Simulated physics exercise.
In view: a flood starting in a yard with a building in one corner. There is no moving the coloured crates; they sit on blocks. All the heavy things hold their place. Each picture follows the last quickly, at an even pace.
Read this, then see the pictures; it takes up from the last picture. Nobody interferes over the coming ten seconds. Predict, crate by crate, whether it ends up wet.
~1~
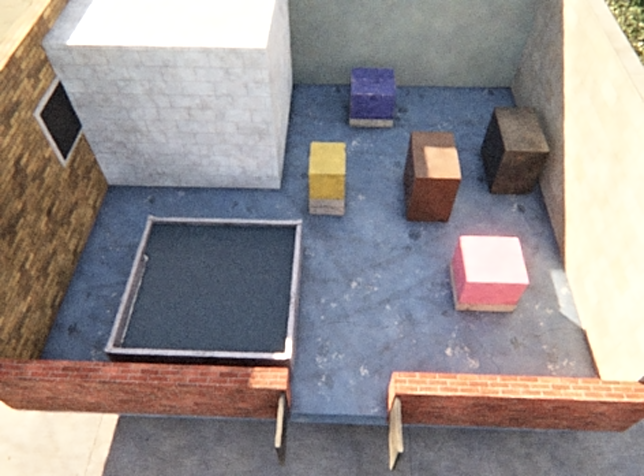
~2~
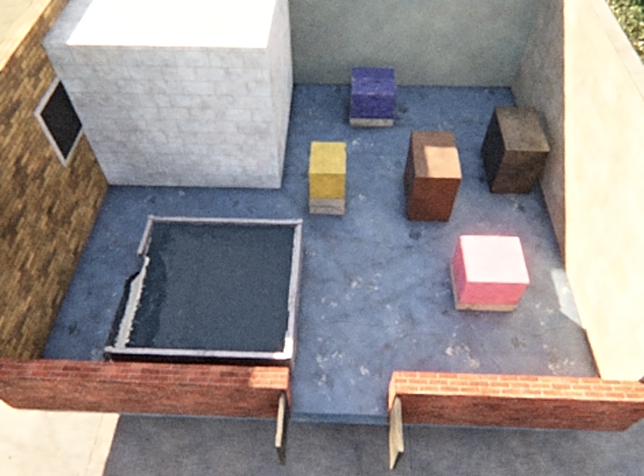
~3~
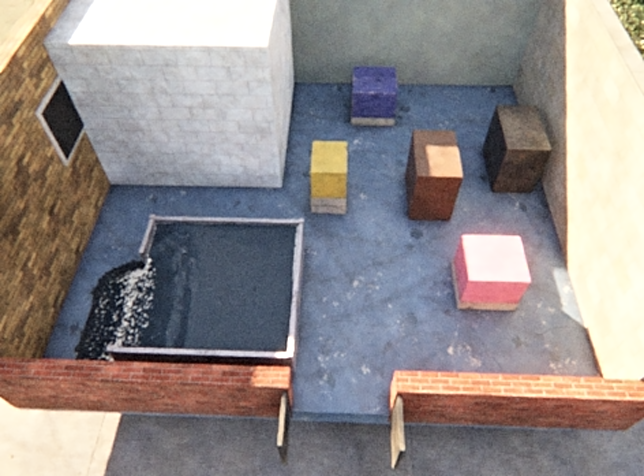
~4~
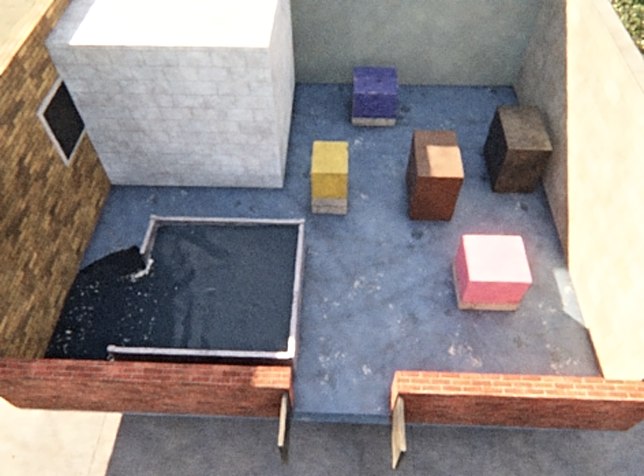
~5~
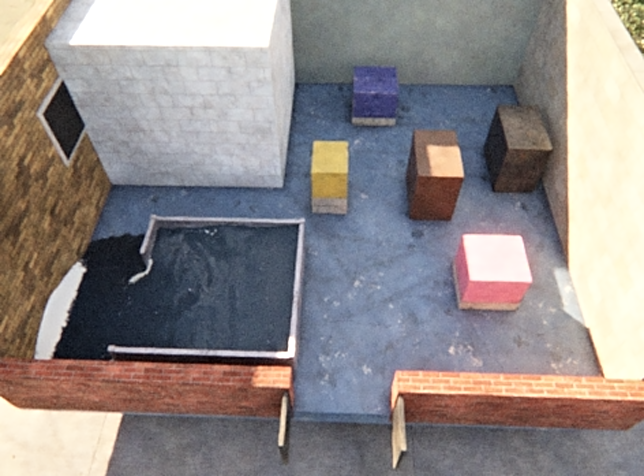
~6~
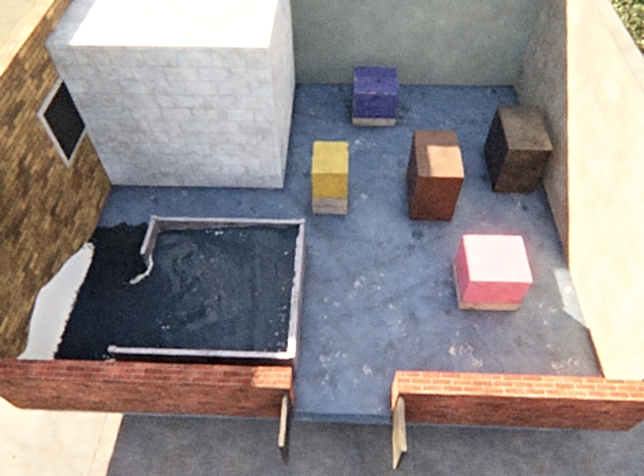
At the end, the blue crate will be out of the water's reach. The yellow crate will be out of the water's reach. The pink crate will be out of the water's reach.
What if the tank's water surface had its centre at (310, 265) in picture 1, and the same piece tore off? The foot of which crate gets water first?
First is the yellow one.
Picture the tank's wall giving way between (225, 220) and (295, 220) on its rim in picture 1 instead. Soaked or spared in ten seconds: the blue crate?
Looking at it, the blue crate gets overtopped.
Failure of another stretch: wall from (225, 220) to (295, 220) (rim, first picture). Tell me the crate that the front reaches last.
My pick is the pink-painted one.
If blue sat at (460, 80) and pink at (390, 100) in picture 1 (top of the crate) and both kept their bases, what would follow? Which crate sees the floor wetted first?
My guess is the yellow one.
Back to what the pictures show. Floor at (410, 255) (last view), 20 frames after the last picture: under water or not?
Lab note: Spot reads unsubmerged.
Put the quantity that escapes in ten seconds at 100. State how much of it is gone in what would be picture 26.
My reading is near 20 per cent.
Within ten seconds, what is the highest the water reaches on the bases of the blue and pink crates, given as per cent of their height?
50 and 70 %, roughly.
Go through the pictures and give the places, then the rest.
The first picture shows the tank at (213, 284) is whole and still.
In the second picture, the front is at a hidden place, out from the gap at (137, 313).
In the third picture, the front is at a hidden place, out from the gap at (140, 314).
In the fourth picture, the front is at a hidden place, out from the gap at (141, 315).
In the fifth picture, water pours out at (141, 315) and has run to (87, 250).
In the sixth picture, water pours out at (142, 316) and has run to (95, 232).
A moment on, water covers 10 % of the floor; the blue crate not reached, the yellow crate not reached, the pink crate not reached.
Next, water covers 20 % of the floor; the blue crate not reached, the yellow crate not reached, the pink crate not reached.
Then, water covers 35 % of the floor; the blue crate not reached, the yellow crate water round its plinth, the pink crate not reached.
Later, water covers 65 % of the floor; the blue crate water round its plinth, the yellow crate water round its plinth, the pink crate water round its plinth.
In the end, water covers 90 % of the floor; the blue crate stayed above the water, the yellow crate stayed above the water, the pink crate stayed above the water.
